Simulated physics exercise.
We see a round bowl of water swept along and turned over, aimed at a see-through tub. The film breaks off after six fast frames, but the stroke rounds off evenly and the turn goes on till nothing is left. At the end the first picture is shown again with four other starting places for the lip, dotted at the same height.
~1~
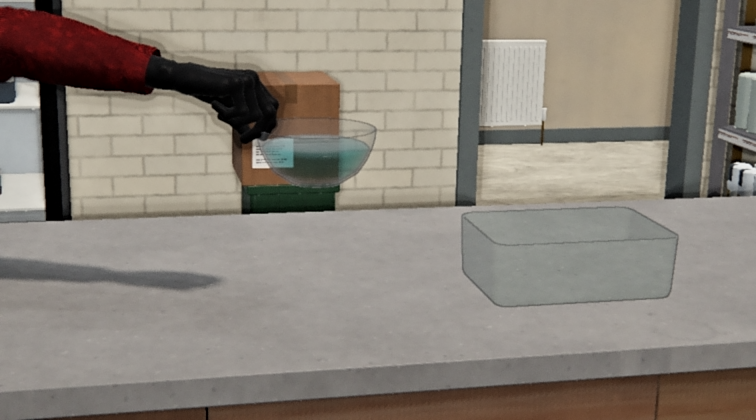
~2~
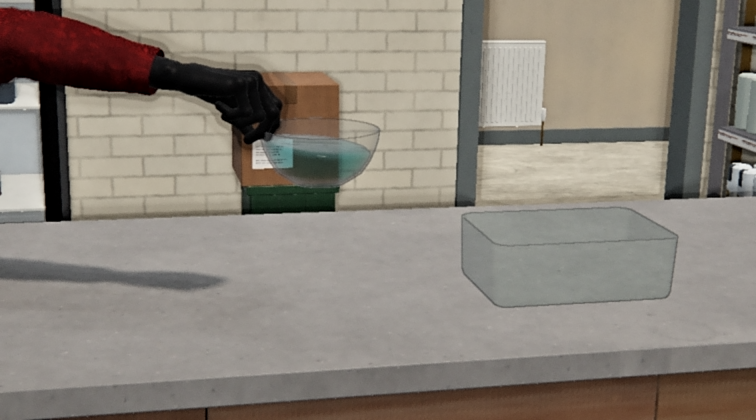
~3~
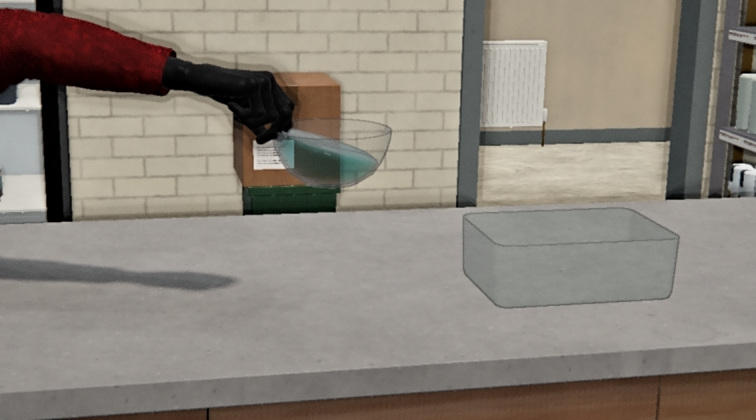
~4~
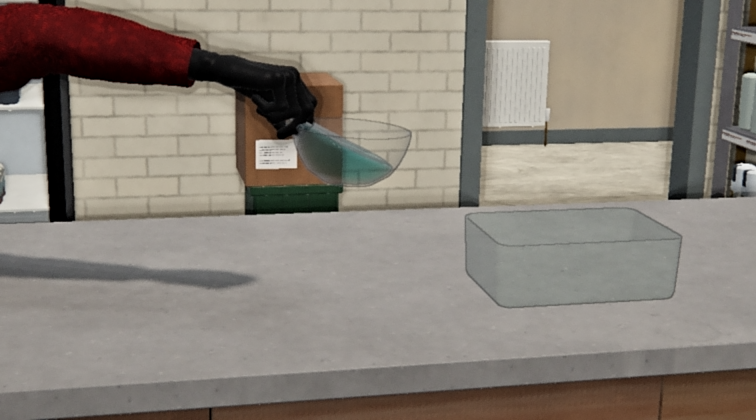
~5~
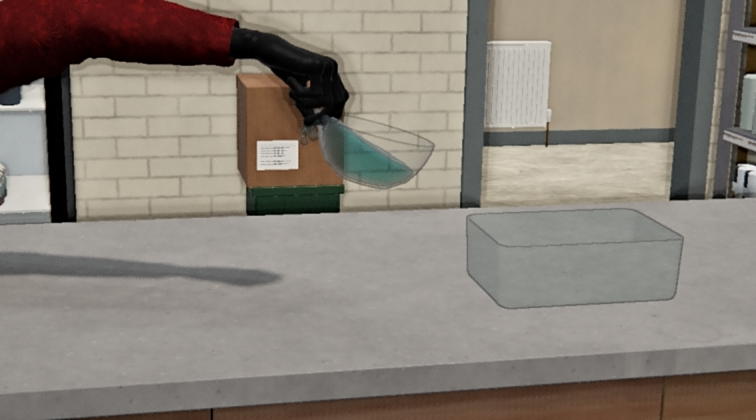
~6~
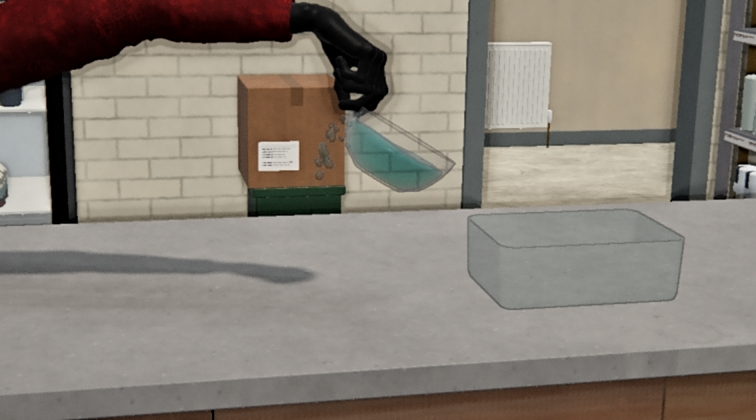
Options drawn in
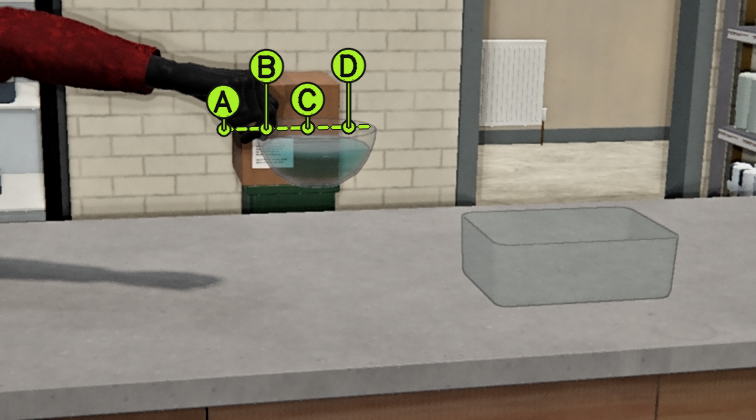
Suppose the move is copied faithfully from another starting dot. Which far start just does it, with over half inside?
Dot D just does it.
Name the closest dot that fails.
Dot C.
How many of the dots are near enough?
One of the four.
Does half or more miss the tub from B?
Yes, that goes wrong.
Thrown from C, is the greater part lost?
Yes, that goes wrong.
On the marked copy, A at (223, 129); B at (266, 128); C at (307, 127); D at (348, 127).
With A, about 0 % lands in the tub, 100 % falls short.
With B, about 0 % lands in the tub, 97 % falls short and 3 % goes beside or beyond.
With C, about 26 % lands in the tub, 67 % falls short and 7 % goes beside or beyond.
With D, about 67 % lands in the tub, 24 % falls short and 8 % goes beside or beyond.
